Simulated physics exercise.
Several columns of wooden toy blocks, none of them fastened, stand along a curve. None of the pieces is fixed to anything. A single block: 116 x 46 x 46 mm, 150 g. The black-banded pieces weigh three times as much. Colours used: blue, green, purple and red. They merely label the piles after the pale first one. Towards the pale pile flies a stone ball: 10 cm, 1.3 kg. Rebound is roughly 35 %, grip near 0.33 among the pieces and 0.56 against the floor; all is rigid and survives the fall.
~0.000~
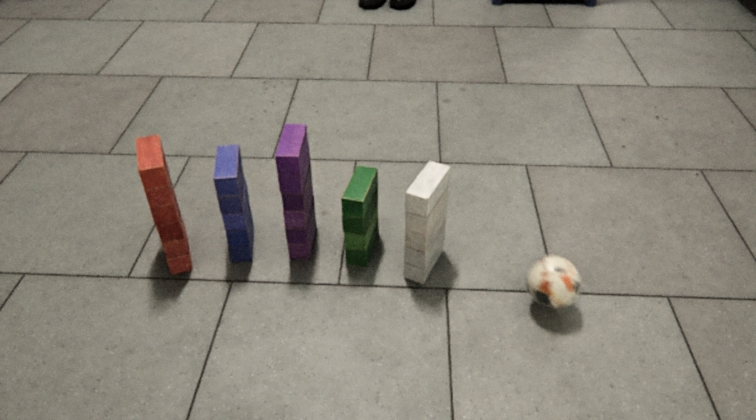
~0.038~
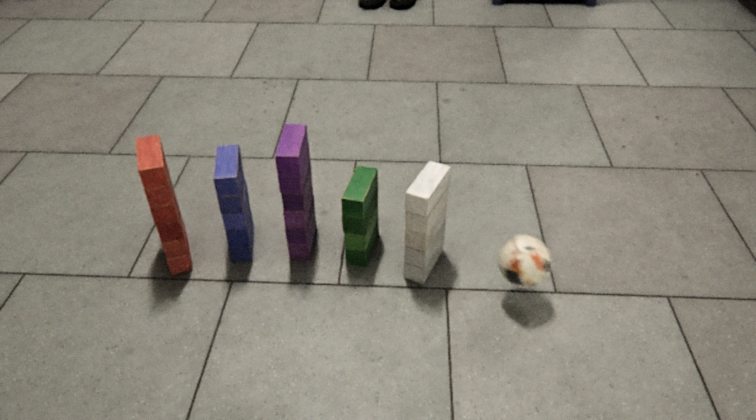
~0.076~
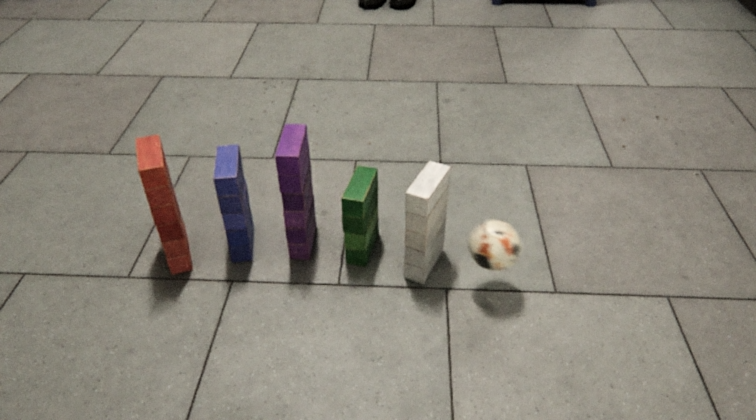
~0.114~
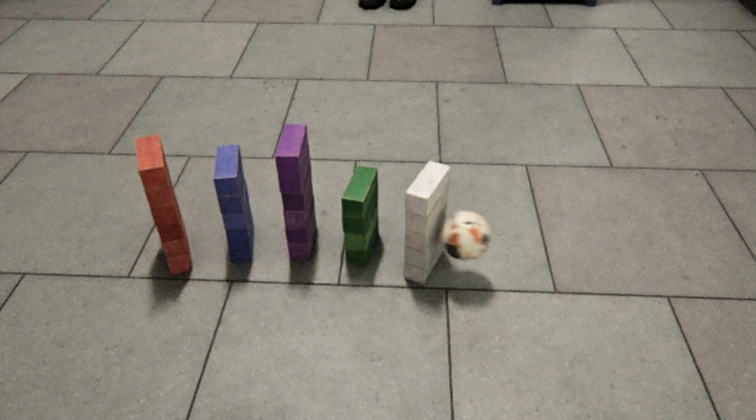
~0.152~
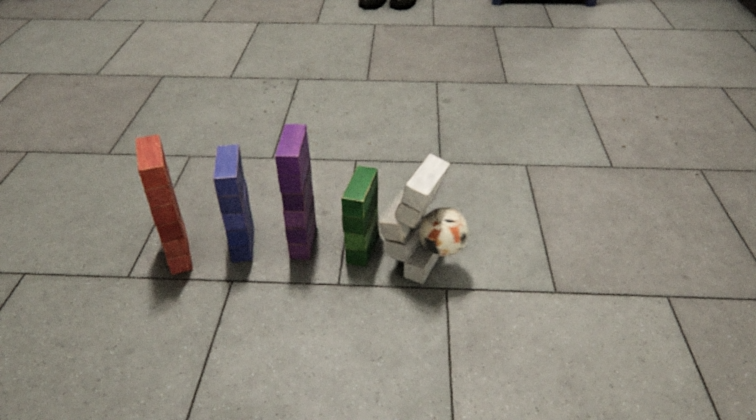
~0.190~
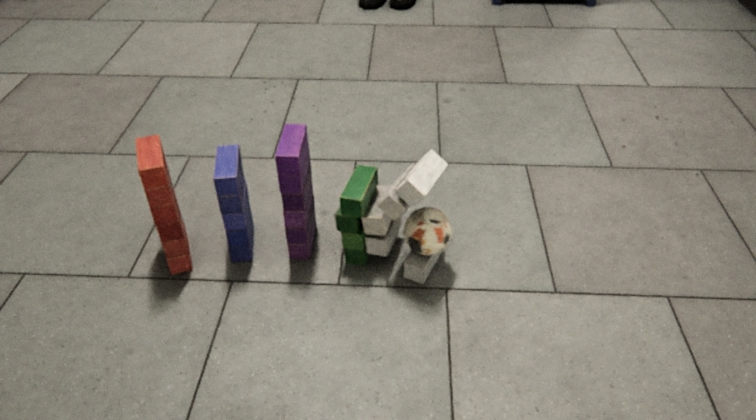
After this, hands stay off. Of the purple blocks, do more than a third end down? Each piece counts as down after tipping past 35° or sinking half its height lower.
Yes.
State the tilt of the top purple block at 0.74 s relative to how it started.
My estimate is close to 25°.
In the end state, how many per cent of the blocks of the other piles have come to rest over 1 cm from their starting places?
100 %.
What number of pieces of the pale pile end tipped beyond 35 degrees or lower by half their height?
I count 4 of the pale pieces.
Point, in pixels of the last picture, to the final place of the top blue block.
I'd say its middle settles close to (61, 243).
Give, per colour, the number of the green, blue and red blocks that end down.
Colour by colour, green has 4, blue has 5 and red has 6.
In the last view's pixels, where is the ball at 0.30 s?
(398, 225), roughly.
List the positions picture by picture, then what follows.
In the first picture (each place is the centre of the face we see best), ball (553, 282) 21 cm from contact, 1.9 m/s; top purple block (291, 139); top blue block (226, 160); the others all in place.
In the second picture, ball (524, 261) 15 cm from contact, 1.7 m/s; top purple block (291, 139).
In the third picture, ball (494, 245) 9 cm from contact, 1.6 m/s; top purple block (291, 139).
In the fourth picture, ball (464, 236) 26 mm from contact, 1.6 m/s; top purple block (291, 139).
In the fifth picture, ball (444, 232) after contact, 1.0 m/s; top purple block (291, 139); the others all in place.
In the sixth picture, ball (428, 231) after contact, 0.9 m/s; top purple block (291, 139); top green block (359, 182); 2 have shifted.
By 0.30 s, 4 of the pale pile down; none of the 6 purple blocks down (0 of 21 in all colours); top purple block unmoved; top green block tilted 15°, 18 mm lower.
By 0.74 s, 4 of the pale pile down; none of the 6 purple blocks down (4 of 21 in all colours); top purple block tilted 24°, 16 mm lower; top green block tilted 38°, 9 cm lower.
By 1.04 s, 4 of the pale pile down; 6 of the 6 purple blocks down (15 of 21 in all colours); top purple block tilted 37°, 11 cm lower; top green block tilted 39°, 9 cm lower.
By 1.32 s, 4 of the pale pile down; 6 of the 6 purple blocks down (21 of 21 in all colours); top purple block on its side; top red block on its side.
When it is over (2.0 s), 4 of the pale pile down; 6 of the 6 purple blocks down (21 of 21 in all colours); top purple block on its side; top red block upside down. That is 100 per cent. In pixels of the last frame, middles, top purple block near (160, 180).
